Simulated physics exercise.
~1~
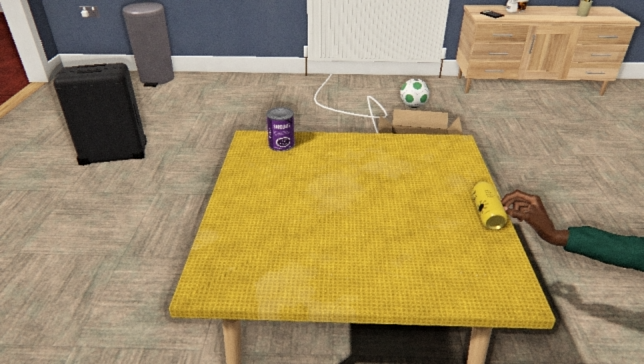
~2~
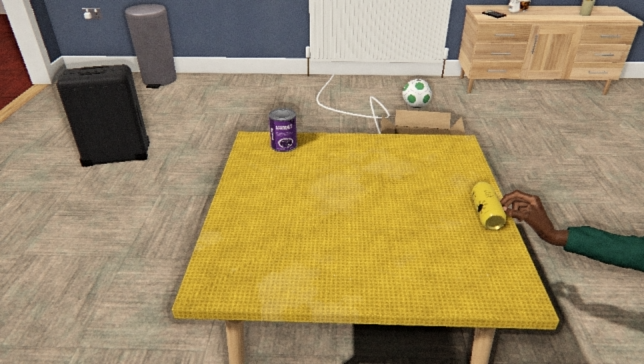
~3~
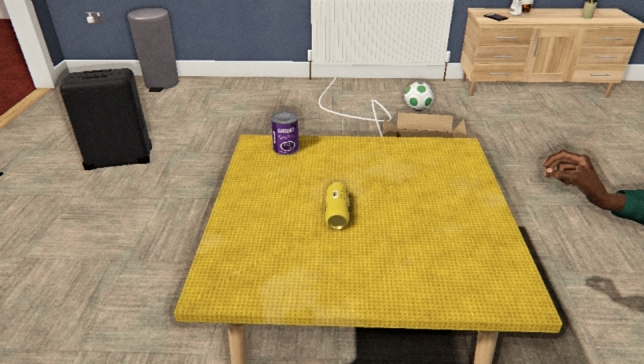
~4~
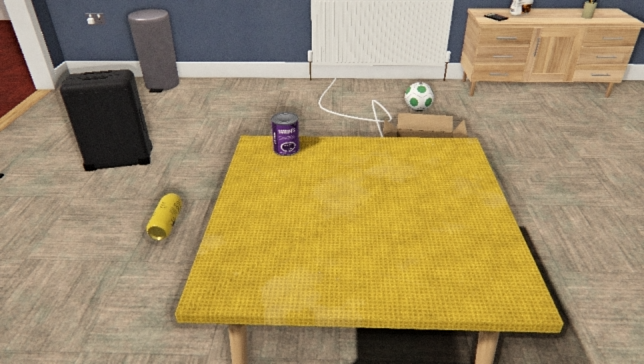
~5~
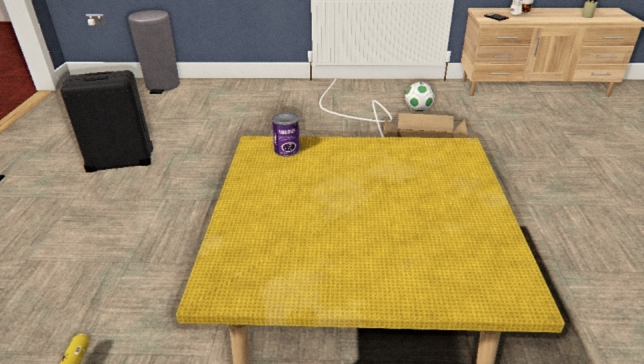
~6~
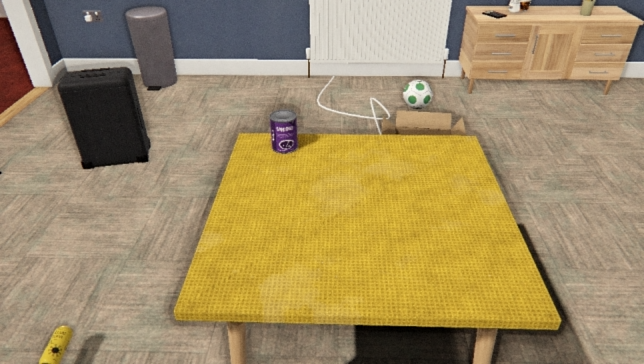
A yellow can lies on its side at the right edge of a yellow table, with a dark-skinned hand in a green sleeve touching it. The slightly swaying view looks down across a carpeted room, with a purple tin at the table's back left, a black suitcase farther left, and a white radiator, green-spotted ball and wooden sideboard behind. The hand releases the can and draws back as it travels left across the tabletop. The can leaves the left side and drops toward the floor. It ends on its side at the lower left, while the purple tin remains in place.
